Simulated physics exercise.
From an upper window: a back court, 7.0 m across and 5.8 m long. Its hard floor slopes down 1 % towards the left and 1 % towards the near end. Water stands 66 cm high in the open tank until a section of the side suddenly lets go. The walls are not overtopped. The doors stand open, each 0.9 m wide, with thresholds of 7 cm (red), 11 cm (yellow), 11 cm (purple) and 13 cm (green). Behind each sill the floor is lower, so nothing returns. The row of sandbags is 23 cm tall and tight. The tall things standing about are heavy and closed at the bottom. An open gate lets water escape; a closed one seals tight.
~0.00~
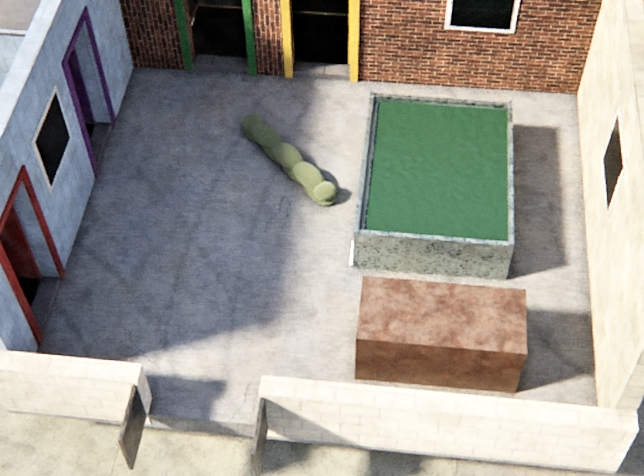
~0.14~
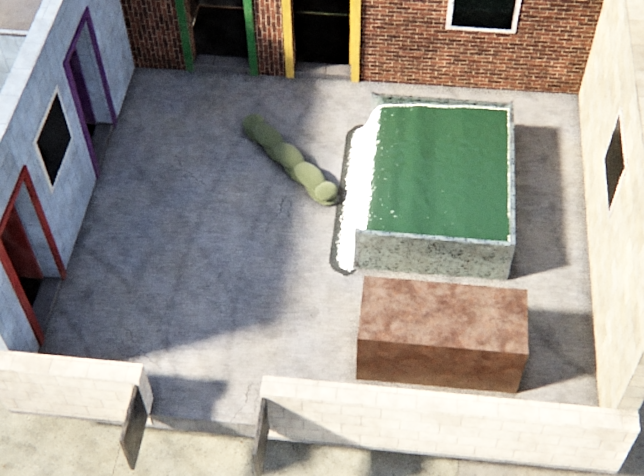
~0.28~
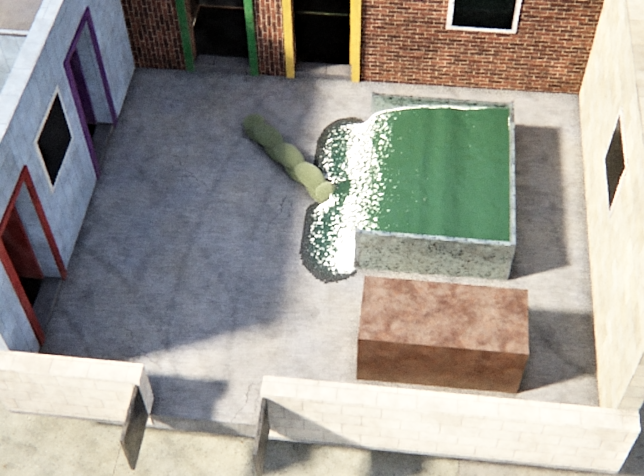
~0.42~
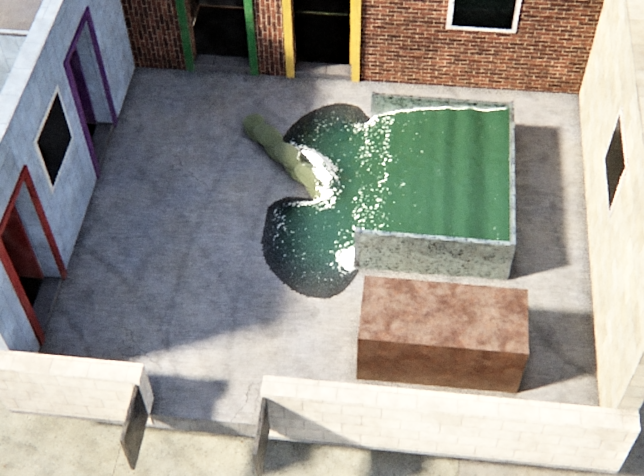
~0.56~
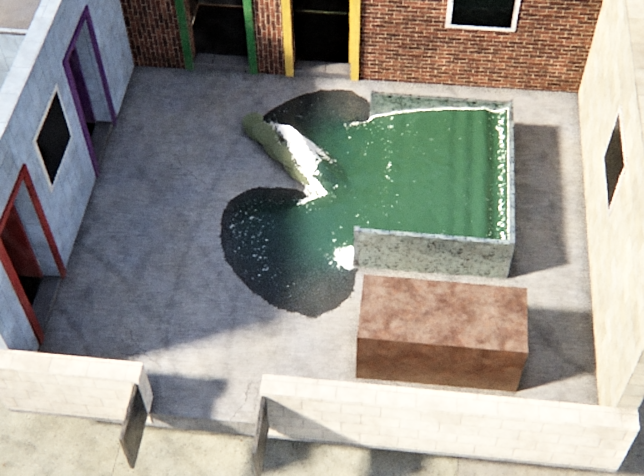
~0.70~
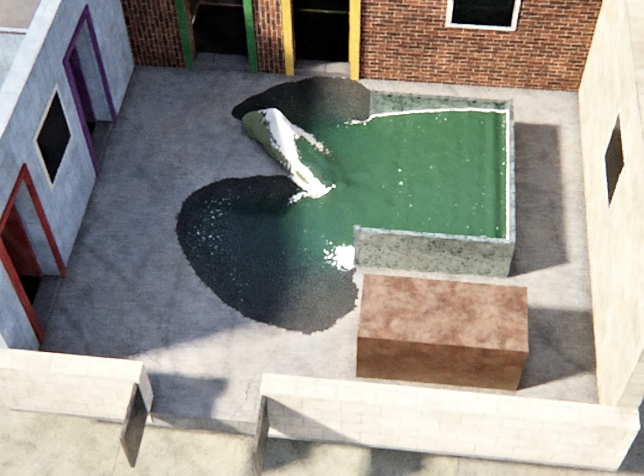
Green water poured from the left side of an open tank in a walled courtyard, struck a lumpy green hedge-like shape, and spread around both ends of it in dark, foam-flecked pools across the grey floor.
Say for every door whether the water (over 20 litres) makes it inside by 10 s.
The water let in: At the red door it passes the limit; at the yellow door it goes over the limit; at the purple door it passes the limit; at the green door it goes over the limit.
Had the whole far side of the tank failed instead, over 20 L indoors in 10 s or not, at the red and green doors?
Then: Red above, green below.
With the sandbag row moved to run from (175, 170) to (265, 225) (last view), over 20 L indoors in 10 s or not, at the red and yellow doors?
Then: Red above, yellow below.
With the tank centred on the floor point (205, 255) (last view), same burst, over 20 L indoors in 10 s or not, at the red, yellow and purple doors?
Against that limit: Red above, yellow under, purple past it.
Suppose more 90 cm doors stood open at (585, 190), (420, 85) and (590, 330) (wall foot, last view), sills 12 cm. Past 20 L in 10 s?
In turn: Below, under, under.
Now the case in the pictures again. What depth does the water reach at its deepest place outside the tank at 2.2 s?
Roughly 42 cm.
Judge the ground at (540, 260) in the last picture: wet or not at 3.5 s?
It is not reached.
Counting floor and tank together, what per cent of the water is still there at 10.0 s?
Roughly 68 in a hundred.
After 1.4 s water covers 50 % of the floor and is deepest (40 cm) near (335, 181); red door not reached, yellow door 8 cm at the sill, 0 L in, purple door not reached, green door 22 cm at the sill, 5 L in.
After 2.2 s water covers 60 % of the floor and is deepest (42 cm) near (28, 383); red door 20 cm at the sill, 30 L in, yellow door 20 cm at the sill, 27 L in, purple door 20 cm at the sill, 7 L in, green door 20 cm at the sill, 31 L in.
After 3.5 s water covers 65 % of the floor and is deepest (26 cm) near (128, 87); red door 19 cm at the sill, 103 L in, yellow door 18 cm at the sill, 100 L in, purple door 19 cm at the sill, 76 L in, green door 12 cm at the sill, 47 L in.
After 6.0 s water covers 75 % of the floor and is deepest (21 cm) near (28, 383); red door 14 cm at the sill, 191 L in, yellow door 7 cm at the sill, 115 L in, purple door 9 cm at the sill, 96 L in, green door 8 cm at the sill, 50 L in.
After 10.0 s water covers 95 % of the floor and is deepest (13 cm) near (578, 433); red door 12 cm at the sill, 266 L in, yellow door 5 cm at the sill, 115 L in, purple door 8 cm at the sill, 96 L in, green door 5 cm at the sill, 50 L in.
